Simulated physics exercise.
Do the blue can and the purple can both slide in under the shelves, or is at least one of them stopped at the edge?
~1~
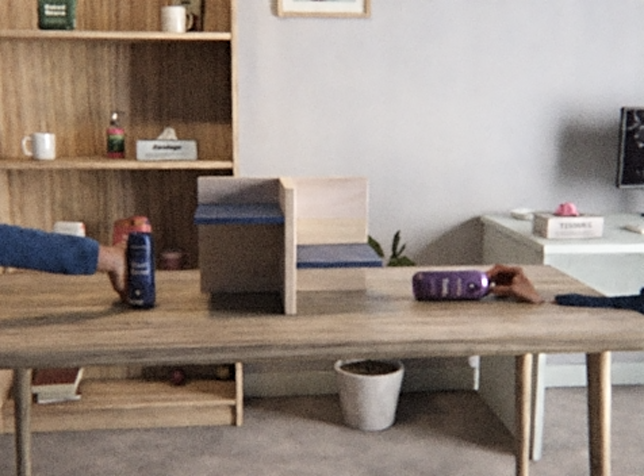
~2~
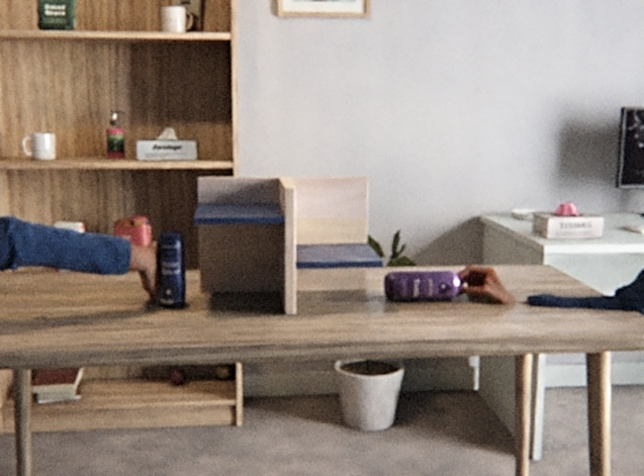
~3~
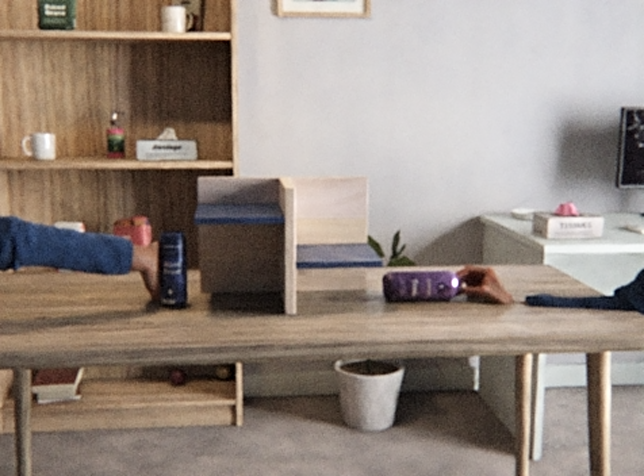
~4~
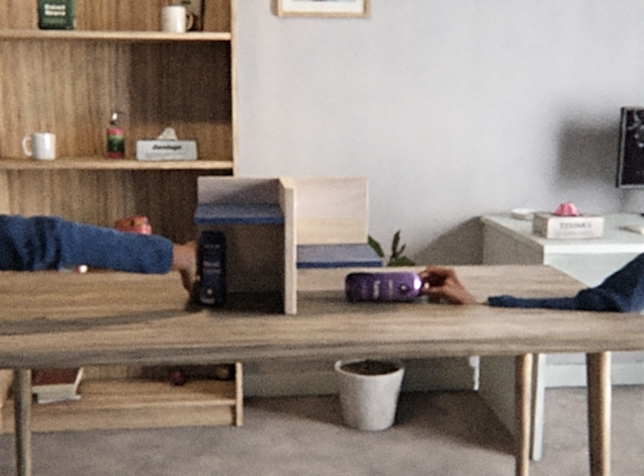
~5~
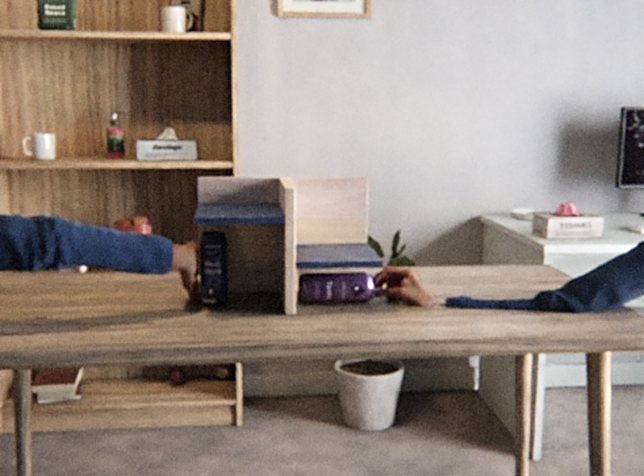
Both cans slide in. The upright blue can clears the higher shelf on the left, and the purple can on its side clears the lower shelf on the right.
